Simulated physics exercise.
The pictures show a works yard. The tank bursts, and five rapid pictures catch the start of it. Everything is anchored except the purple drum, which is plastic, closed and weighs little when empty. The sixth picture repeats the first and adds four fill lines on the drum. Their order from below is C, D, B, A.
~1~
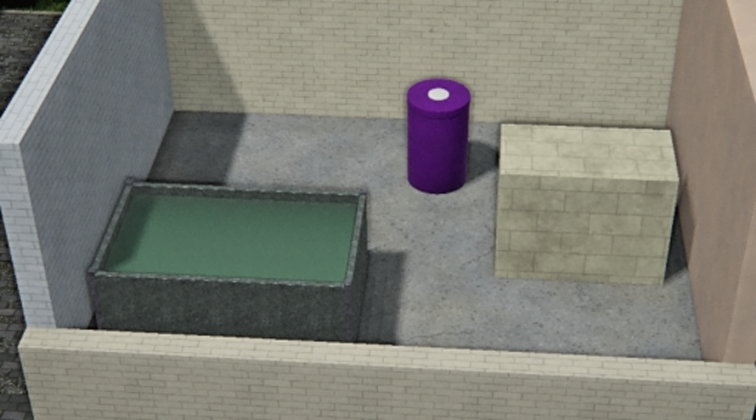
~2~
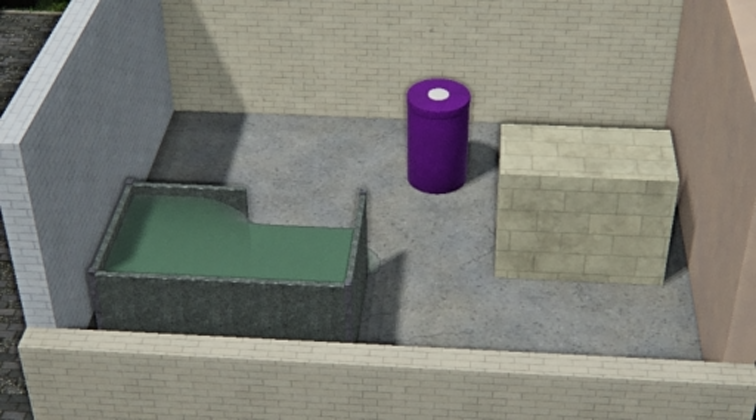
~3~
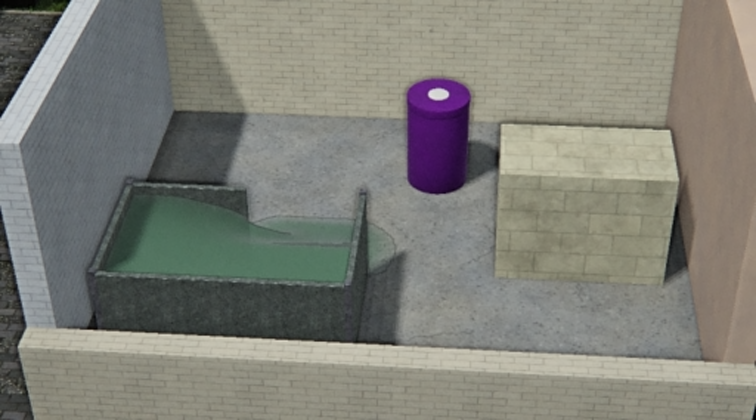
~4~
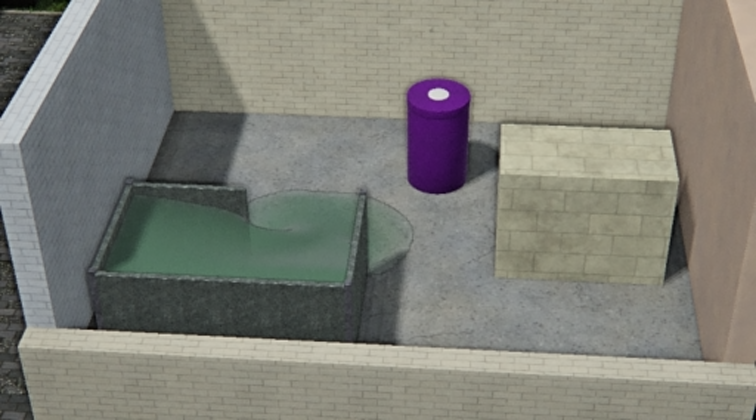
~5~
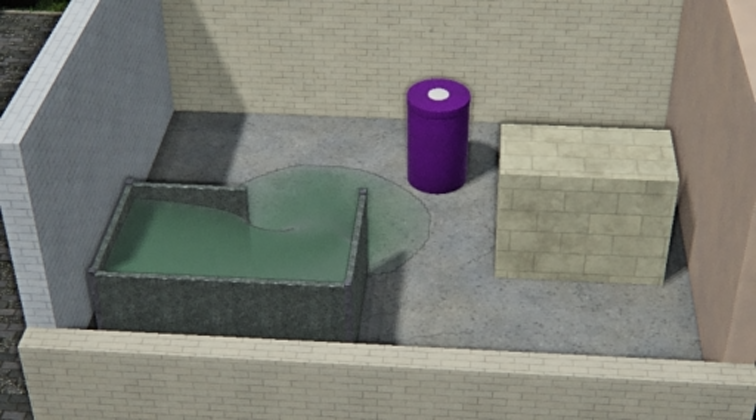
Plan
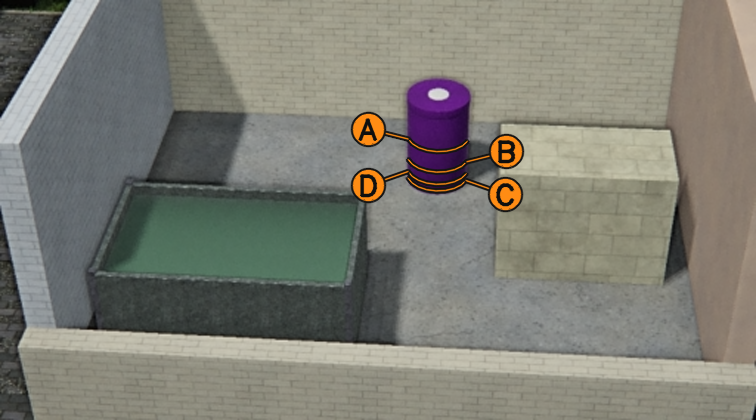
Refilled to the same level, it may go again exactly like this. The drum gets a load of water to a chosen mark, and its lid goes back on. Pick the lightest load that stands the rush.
I would pick line A.
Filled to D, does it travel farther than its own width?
Yes.
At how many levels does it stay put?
One of them.
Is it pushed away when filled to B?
Yes.
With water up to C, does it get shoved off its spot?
Yes, it does.
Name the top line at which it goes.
Here it is line B.
In orange, A at (436, 151); B at (436, 172); C at (435, 190); D at (436, 184); from the bottom up C, D, B, A.
With A, it does not move.
With B, it is pushed about its own width away.
With C, it is pushed about 3 times its own width away.
With D, it is pushed about 3 times its own width away.
